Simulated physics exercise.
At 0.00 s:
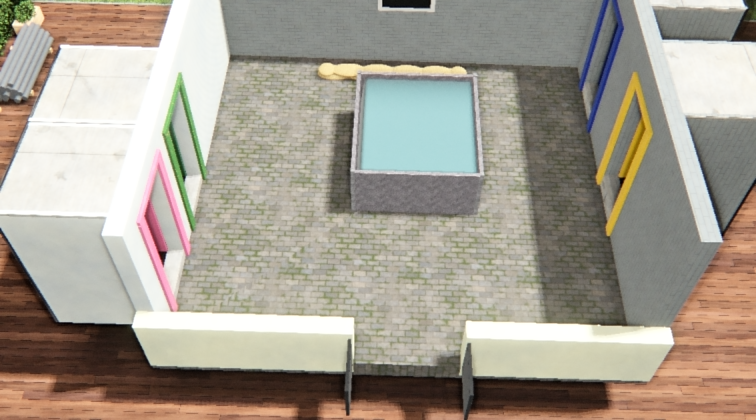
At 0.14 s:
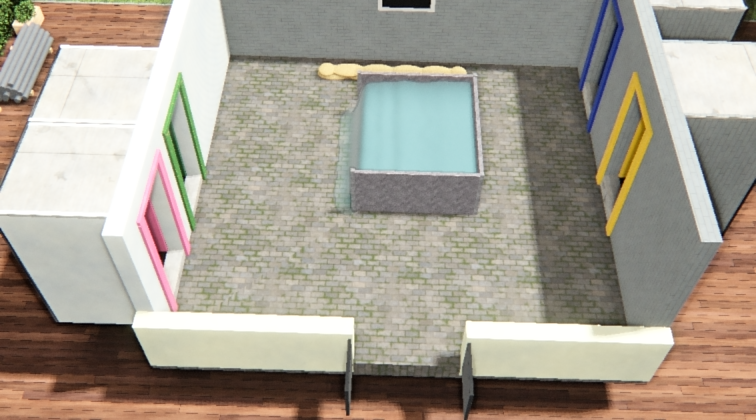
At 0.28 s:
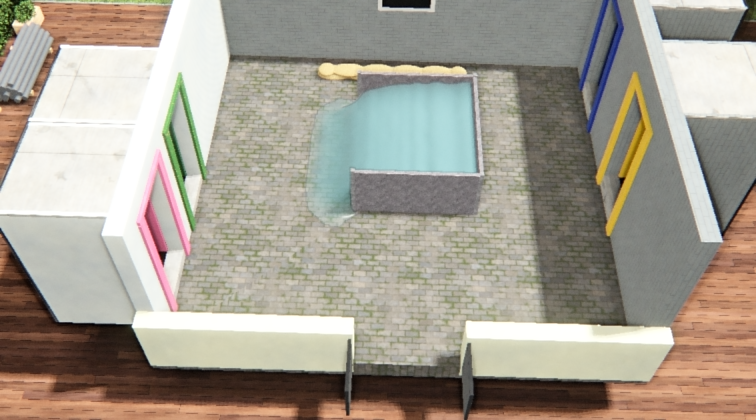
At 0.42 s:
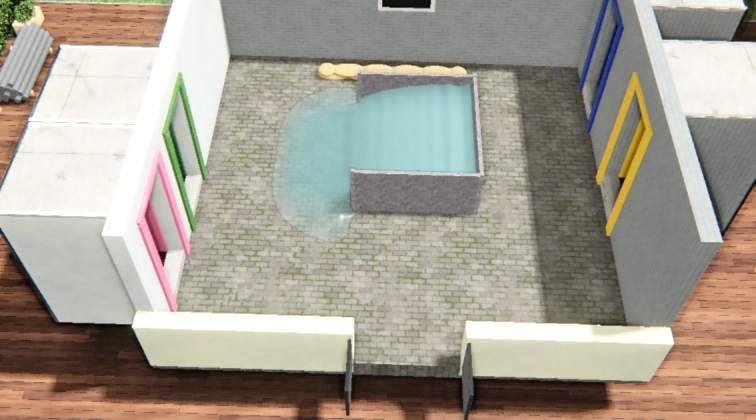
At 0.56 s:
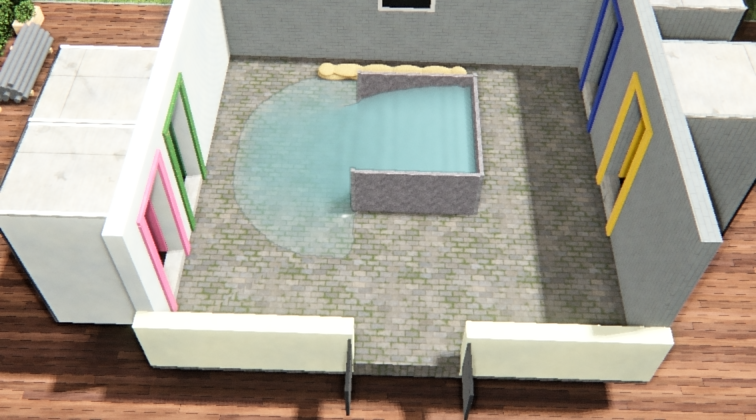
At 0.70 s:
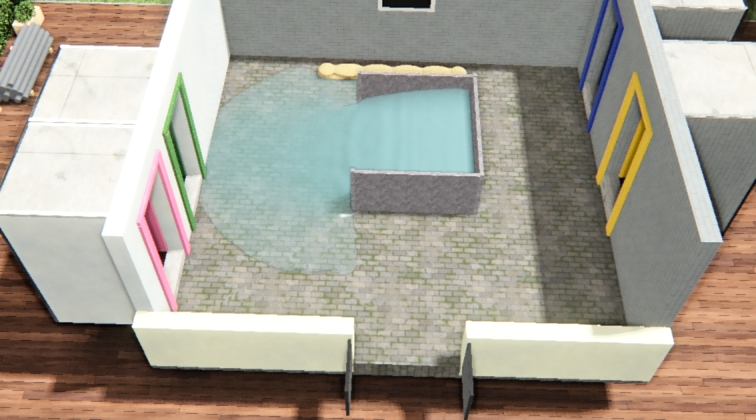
An enclosed yard with a mossy, brick-paved floor is seen from high above by a still camera. A grey-walled tank of blue water stands right of centre near tan sandbags, with pink and green doorways on the left, blue and yellow ones on the right, and a gap between low cream walls in front. The tank's left side gives way and water pours out leftward, fanning across the paving in a widening, rounded sheet.
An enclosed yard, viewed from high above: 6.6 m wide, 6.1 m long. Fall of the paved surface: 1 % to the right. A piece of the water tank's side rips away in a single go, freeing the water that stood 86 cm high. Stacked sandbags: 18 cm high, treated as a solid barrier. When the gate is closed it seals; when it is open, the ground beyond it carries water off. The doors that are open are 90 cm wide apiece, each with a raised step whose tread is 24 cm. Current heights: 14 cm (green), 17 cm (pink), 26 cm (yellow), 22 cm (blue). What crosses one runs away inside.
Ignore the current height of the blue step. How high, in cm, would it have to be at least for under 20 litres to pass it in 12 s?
At least about 16 cm.
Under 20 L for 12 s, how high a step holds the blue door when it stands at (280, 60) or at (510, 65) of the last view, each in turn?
About 30 cm, then about 7.5 cm.
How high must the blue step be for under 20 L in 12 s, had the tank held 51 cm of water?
The step would need to be some 7.5 cm high.
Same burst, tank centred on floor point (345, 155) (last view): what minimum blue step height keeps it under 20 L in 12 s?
Close to 17 cm would do it.
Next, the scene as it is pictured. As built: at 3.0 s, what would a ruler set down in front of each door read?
Lab note, cm: Green 24; pink 15; yellow 0; blue 0.
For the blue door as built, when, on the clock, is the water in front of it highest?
At roughly 5.0 s.
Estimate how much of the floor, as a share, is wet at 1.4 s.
Around 35 per cent of the floor.
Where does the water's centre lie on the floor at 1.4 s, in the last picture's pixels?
The water's centre is at about (333, 158).
After 1.4 s water covers 35 % of the floor, deepest (50 cm) near (220, 152); it has not reached the blue door.
After 3.0 s water covers 45 % of the floor, deepest (36 cm) near (168, 340); it has not reached the blue door.
After 12.0 s water covers 95 % of the floor, deepest (14 cm) near (626, 357); 11 cm at the blue door, 2 litres in over its 22 cm step.
At the blue door as built, the water arrived by 4.0 s and peaked near 21 cm at 5.0 s.
Run again over the same 12 s with other heights there, 32 litres in over 14 cm, 7 litres over 18.5 cm. The limit of 20 litres is kept from about 16 cm up.
